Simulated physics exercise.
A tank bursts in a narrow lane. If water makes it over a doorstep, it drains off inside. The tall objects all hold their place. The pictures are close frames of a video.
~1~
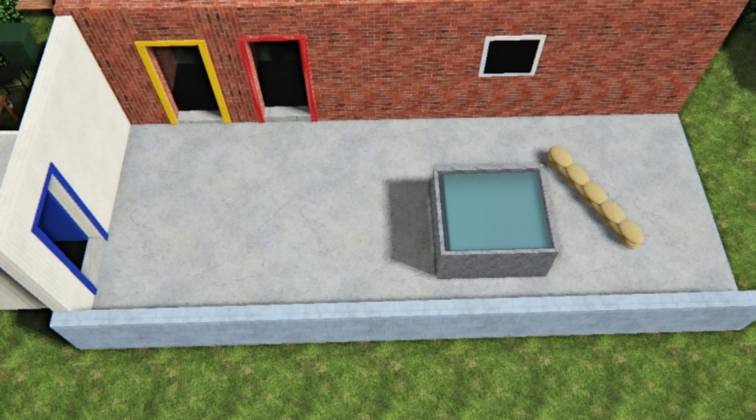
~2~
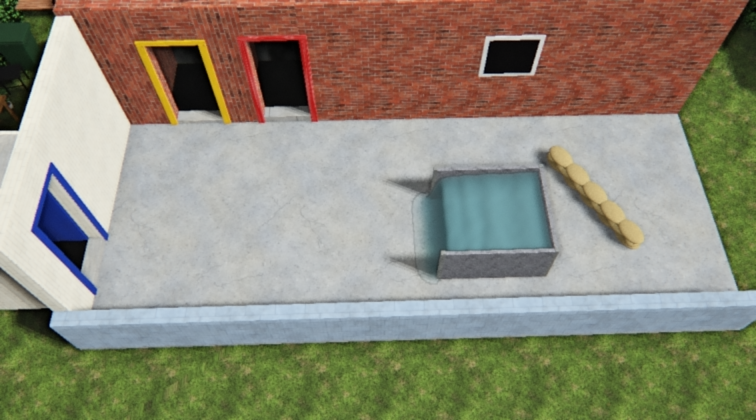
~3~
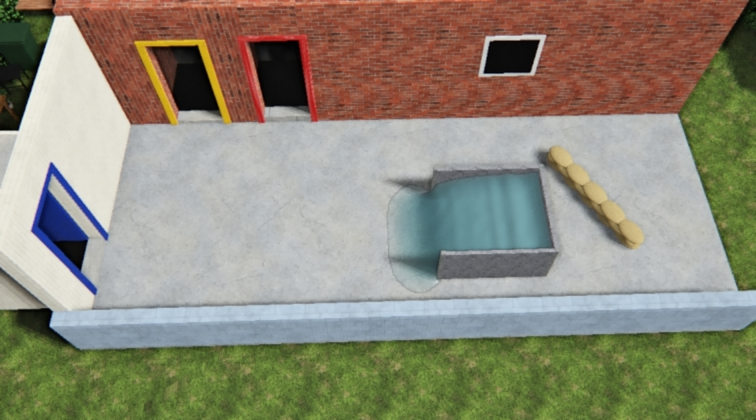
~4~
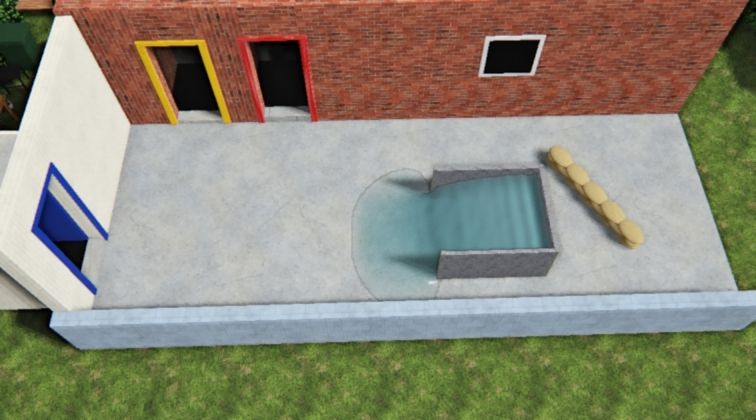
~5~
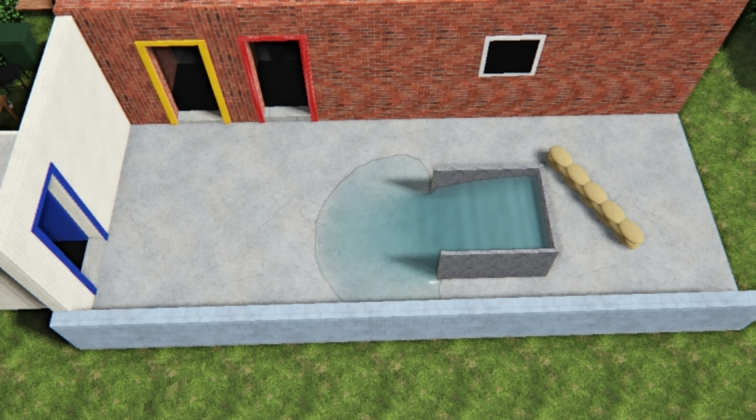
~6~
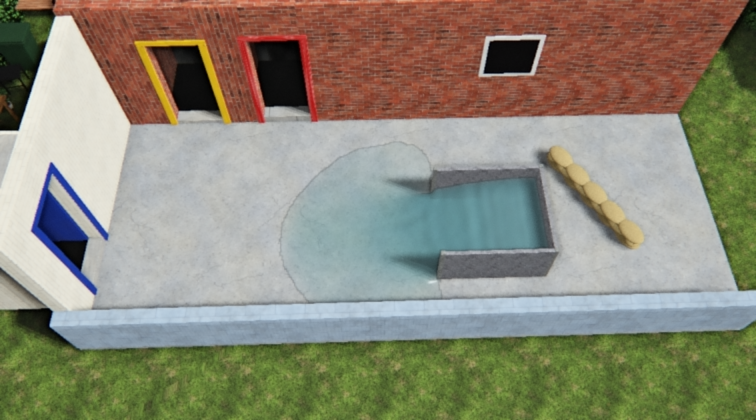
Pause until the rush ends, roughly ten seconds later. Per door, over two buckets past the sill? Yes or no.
Blue door yes, yellow door yes, red door no.
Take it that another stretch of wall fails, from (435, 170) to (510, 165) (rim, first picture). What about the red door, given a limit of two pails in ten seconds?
The red one stays within it.
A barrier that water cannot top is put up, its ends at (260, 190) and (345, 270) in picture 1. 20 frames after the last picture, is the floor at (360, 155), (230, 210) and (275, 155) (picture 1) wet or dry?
Reading them off in sequence: Swamped, swamped, swamped.
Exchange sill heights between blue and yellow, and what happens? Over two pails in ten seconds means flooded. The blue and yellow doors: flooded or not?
Blue: Over the threshold. Yellow: Within bounds.
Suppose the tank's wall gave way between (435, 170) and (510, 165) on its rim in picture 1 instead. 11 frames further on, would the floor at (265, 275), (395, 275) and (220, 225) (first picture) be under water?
Point one not reached; point two not reached; point three not reached.
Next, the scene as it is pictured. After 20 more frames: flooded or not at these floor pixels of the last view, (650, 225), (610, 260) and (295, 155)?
Lab note, in the order given: Unwetted, unwetted, wet through.
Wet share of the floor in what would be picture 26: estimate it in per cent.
I reckon around 55 %.
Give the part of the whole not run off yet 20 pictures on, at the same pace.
Around 96 in a hundred.
A moment on, water covers 45 % of the floor; the blue door not reached, the yellow door not reached, the red door wet at the sill, nothing in.
Next, water covers 55 % of the floor; the blue door under two buckets in, the yellow door wet at the sill, nothing in, the red door wet at the sill, nothing in.
Then, water covers 55 % of the floor; the blue door far over two buckets in, the yellow door under two buckets in, the red door wet at the sill, nothing in.
Later, water covers 55 % of the floor; the blue door far over two buckets in, the yellow door over two buckets in, the red door wet at the sill, nothing in.
In the end, water covers 85 % of the floor; the blue door far over two buckets in, the yellow door over two buckets in, the red door wet at the sill, nothing in.
